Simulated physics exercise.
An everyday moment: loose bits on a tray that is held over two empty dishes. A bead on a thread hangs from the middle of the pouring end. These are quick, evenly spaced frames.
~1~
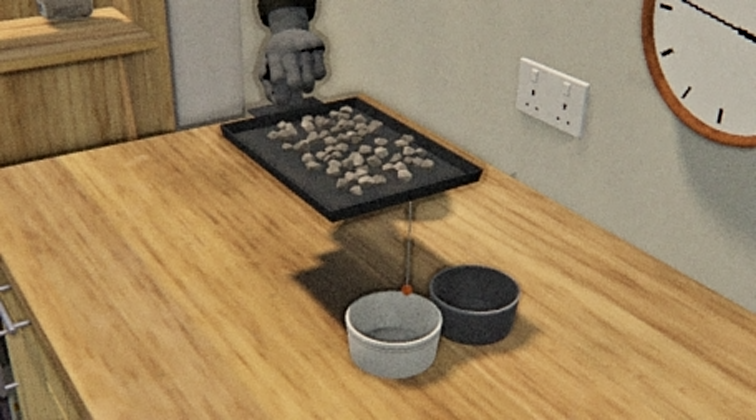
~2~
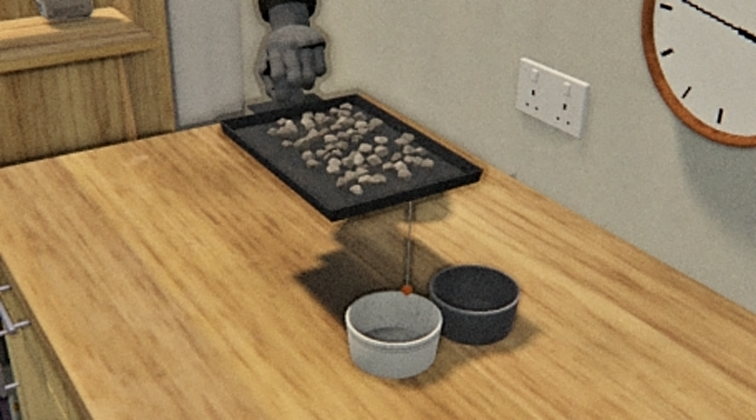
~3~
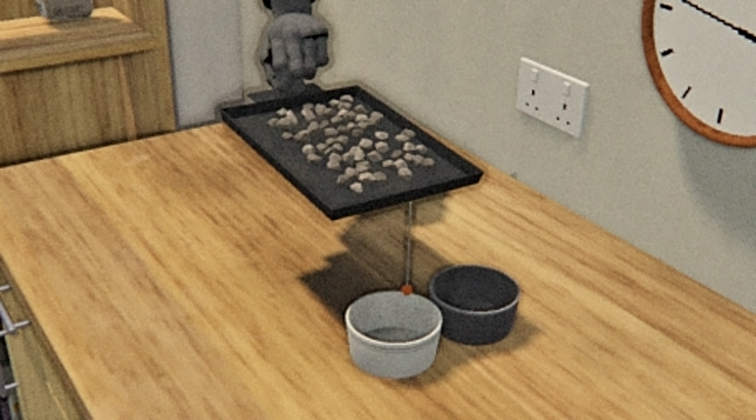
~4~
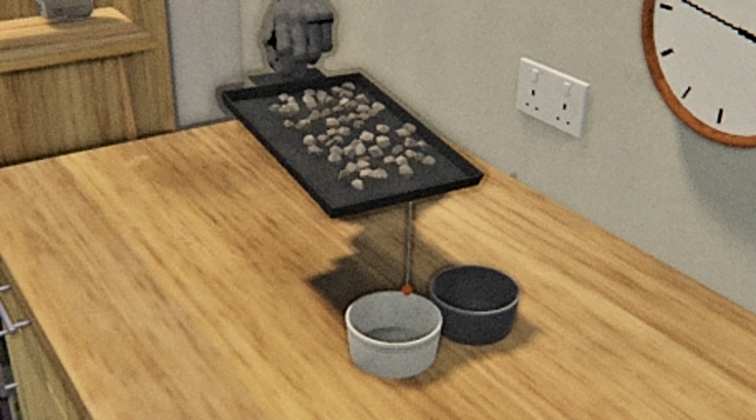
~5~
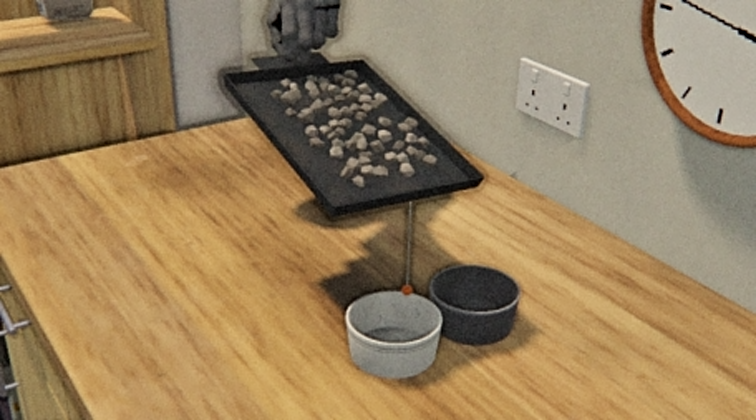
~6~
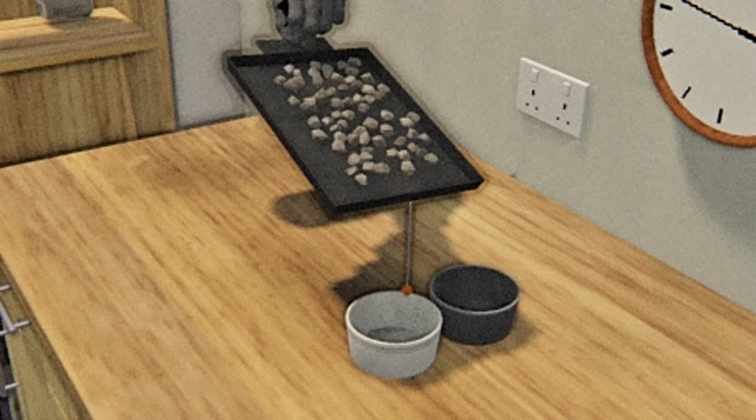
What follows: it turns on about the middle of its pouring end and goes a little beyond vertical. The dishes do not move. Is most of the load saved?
They take over half between them.
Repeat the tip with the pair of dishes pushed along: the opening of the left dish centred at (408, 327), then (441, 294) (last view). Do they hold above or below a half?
The first try: More than half. The second: More than half.
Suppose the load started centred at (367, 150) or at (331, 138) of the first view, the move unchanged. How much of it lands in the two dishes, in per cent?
Near 80 % and 80 %.
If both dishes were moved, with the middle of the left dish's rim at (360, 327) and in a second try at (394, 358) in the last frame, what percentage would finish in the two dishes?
First some 50, then 30 per cent.
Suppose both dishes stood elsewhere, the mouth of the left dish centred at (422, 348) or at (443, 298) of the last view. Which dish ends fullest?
The first try: The right-hand dish. The second: The left dish.
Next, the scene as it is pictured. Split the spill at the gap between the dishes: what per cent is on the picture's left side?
Roughly 0 in a hundred.
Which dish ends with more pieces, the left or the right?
Fuller: The right-hand dish.
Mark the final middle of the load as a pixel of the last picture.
At about (478, 320).
Just after the last frame, tray tipped steeply; almost all on the tray; about a tenth in the air.
A moment on, tray tipped past a quarter turn; roughly a quarter on the tray; roughly half in the right dish; roughly a quarter outside both; about a tenth in the air.
Further on, tray tipped past a quarter turn; just a few in the left dish; the larger part in the right dish; roughly a quarter outside both.
When it is over, tray tipped past a quarter turn; just a few in the left dish; the larger part in the right dish; roughly a quarter outside both.
